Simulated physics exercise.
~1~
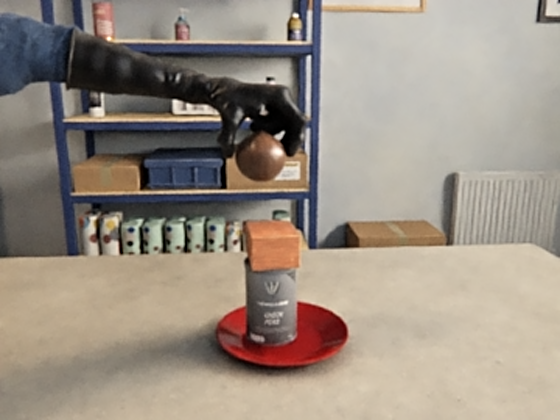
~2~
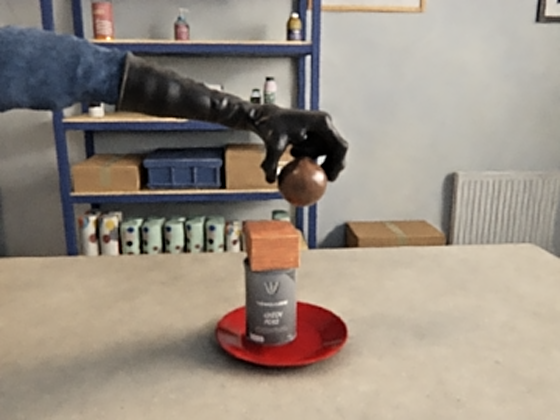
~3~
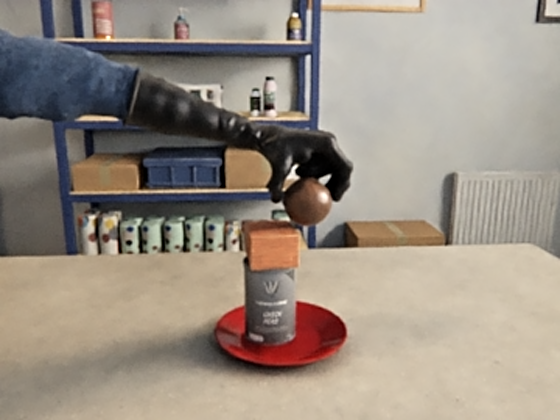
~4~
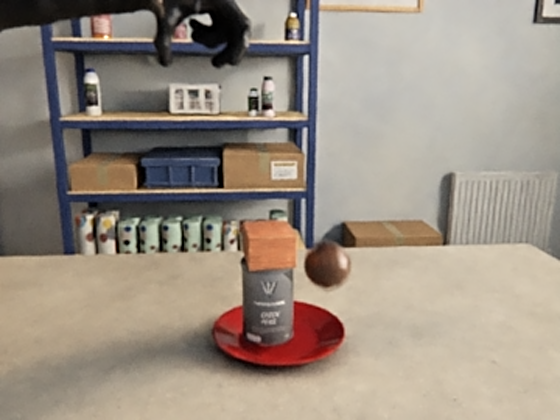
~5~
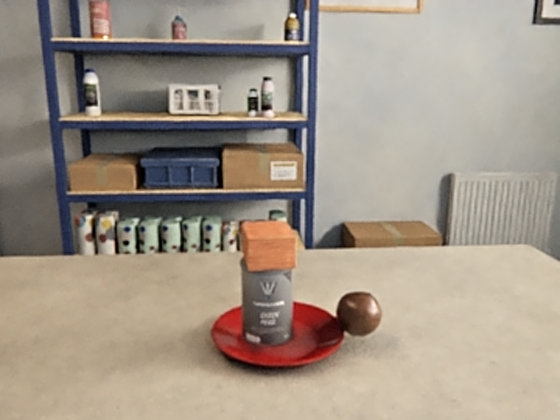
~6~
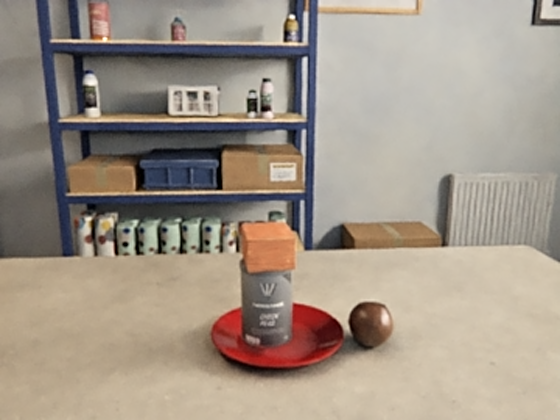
On a tabletop, a gloved hand releasing a brown onion over a block-topped tin, the onion dropping right beside the red plate.
